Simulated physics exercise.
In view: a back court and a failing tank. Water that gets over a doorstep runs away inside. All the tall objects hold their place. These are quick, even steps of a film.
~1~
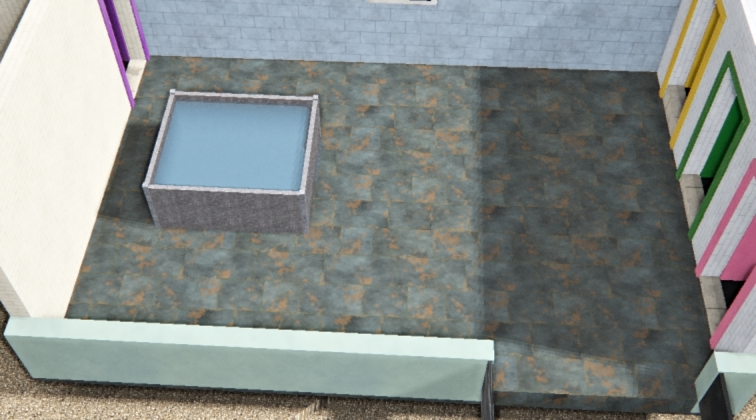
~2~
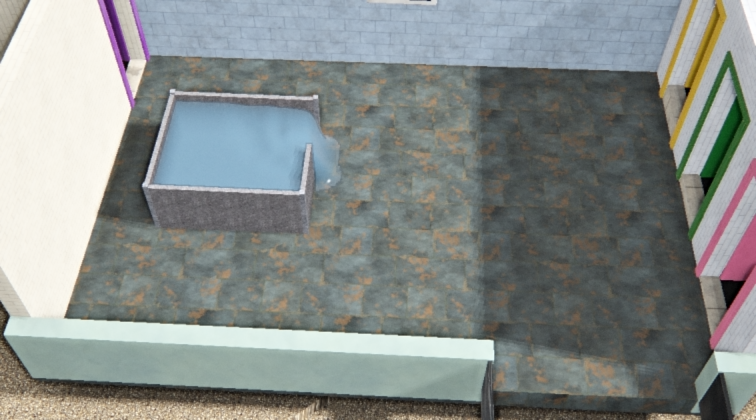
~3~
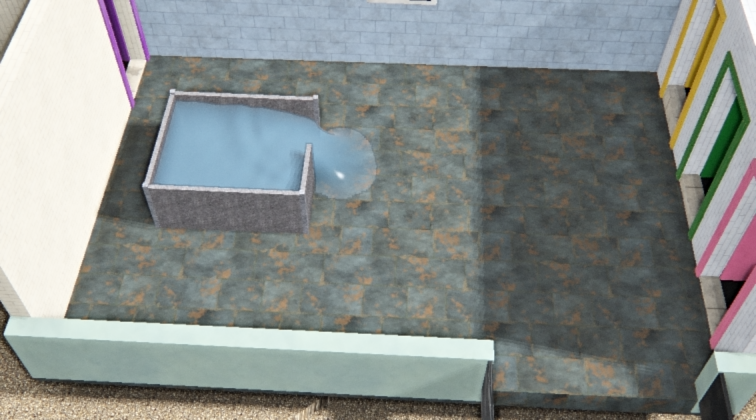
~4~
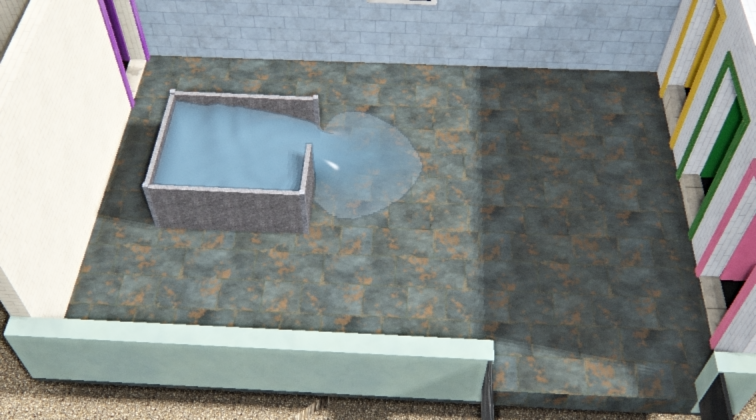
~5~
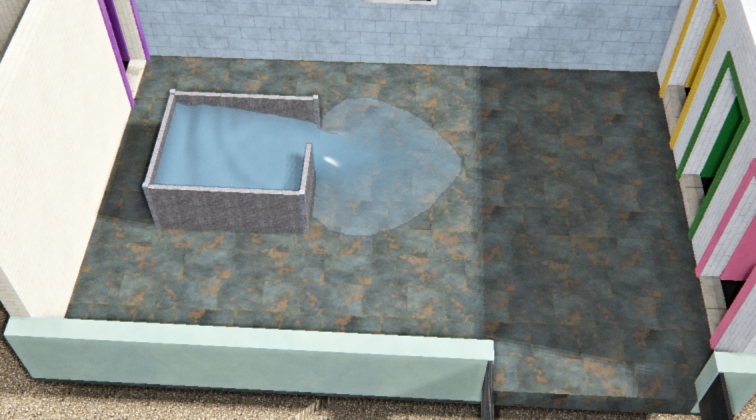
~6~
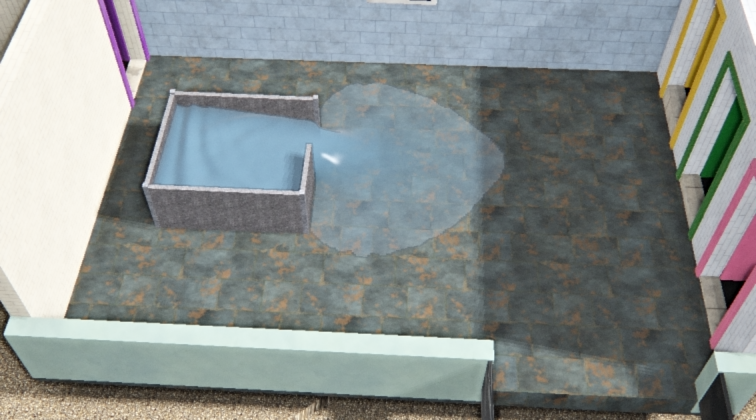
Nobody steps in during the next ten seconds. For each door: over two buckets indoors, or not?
In the end: The pink door takes more than that; the purple door stays under that; the green door stays under that; the yellow door stays under that.
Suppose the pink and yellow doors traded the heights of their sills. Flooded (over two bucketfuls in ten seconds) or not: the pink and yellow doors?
Then: The pink one stays under; the yellow one passes that mark.
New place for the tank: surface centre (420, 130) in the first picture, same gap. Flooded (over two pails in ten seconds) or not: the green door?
One by one: The green one takes more.
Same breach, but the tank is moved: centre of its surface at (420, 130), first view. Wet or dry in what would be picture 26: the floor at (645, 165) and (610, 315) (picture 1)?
One after the other: Under water, awash.
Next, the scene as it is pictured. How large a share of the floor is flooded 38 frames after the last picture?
Near 55 in a hundred.
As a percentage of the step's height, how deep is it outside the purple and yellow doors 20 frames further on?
Roughly 0 per cent, then 70 per cent.
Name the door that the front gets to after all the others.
The door marked purple.
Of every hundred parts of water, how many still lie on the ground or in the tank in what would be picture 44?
About 90 per cent.
A moment on, water covers 35 % of the floor; the pink door not reached, the purple door not reached, the green door not reached, the yellow door not reached.
Next, water covers 50 % of the floor; the pink door not reached, the purple door not reached, the green door wet at the sill, nothing in, the yellow door wet at the sill, nothing in.
Then, water covers 55 % of the floor; the pink door under two buckets in, the purple door not reached, the green door under two buckets in, the yellow door wet at the sill, nothing in.
Later, water covers 55 % of the floor; the pink door over two buckets in, the purple door not reached, the green door under two buckets in, the yellow door wet at the sill, nothing in.
In the end, water covers 85 % of the floor; the pink door over two buckets in, the purple door wet at the sill, nothing in, the green door under two buckets in, the yellow door wet at the sill, nothing in.
